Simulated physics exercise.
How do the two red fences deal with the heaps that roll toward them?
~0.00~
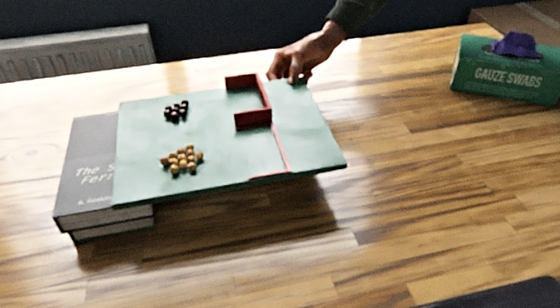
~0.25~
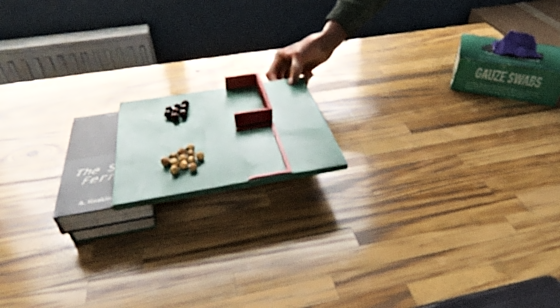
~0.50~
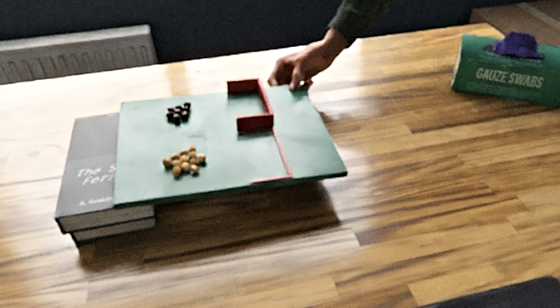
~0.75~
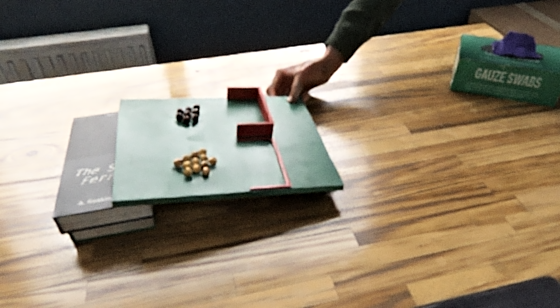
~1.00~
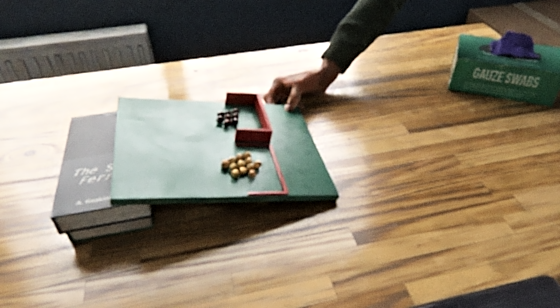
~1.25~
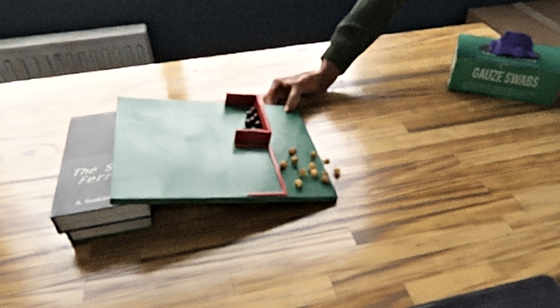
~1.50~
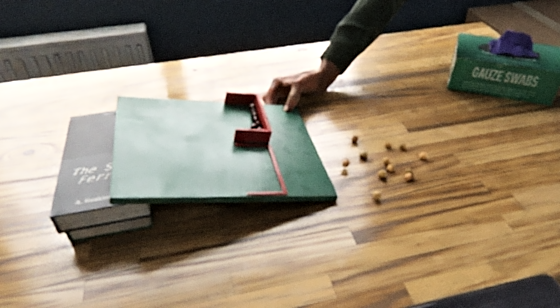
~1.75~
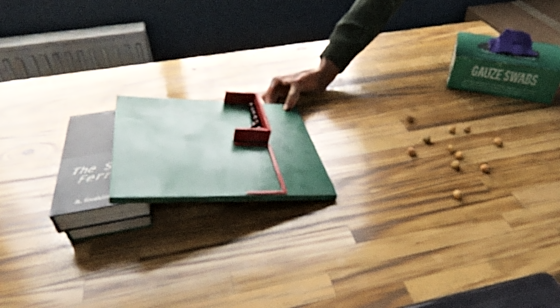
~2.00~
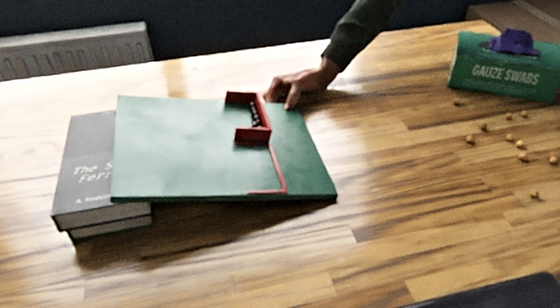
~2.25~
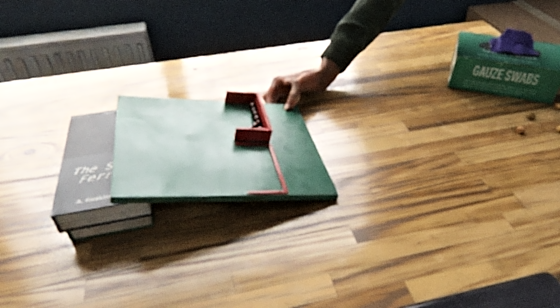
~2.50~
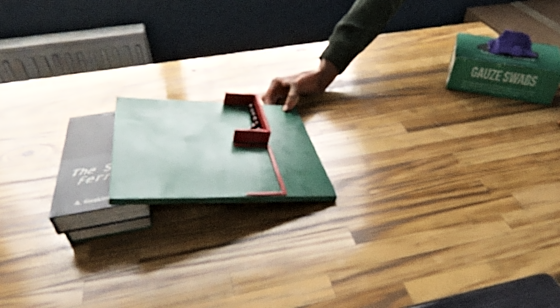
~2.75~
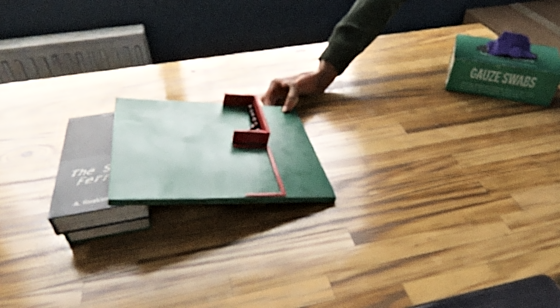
The front fence fails to stop the tan balls, which go over it and off the board. The back fence holds the dark balls, which pile up behind it.
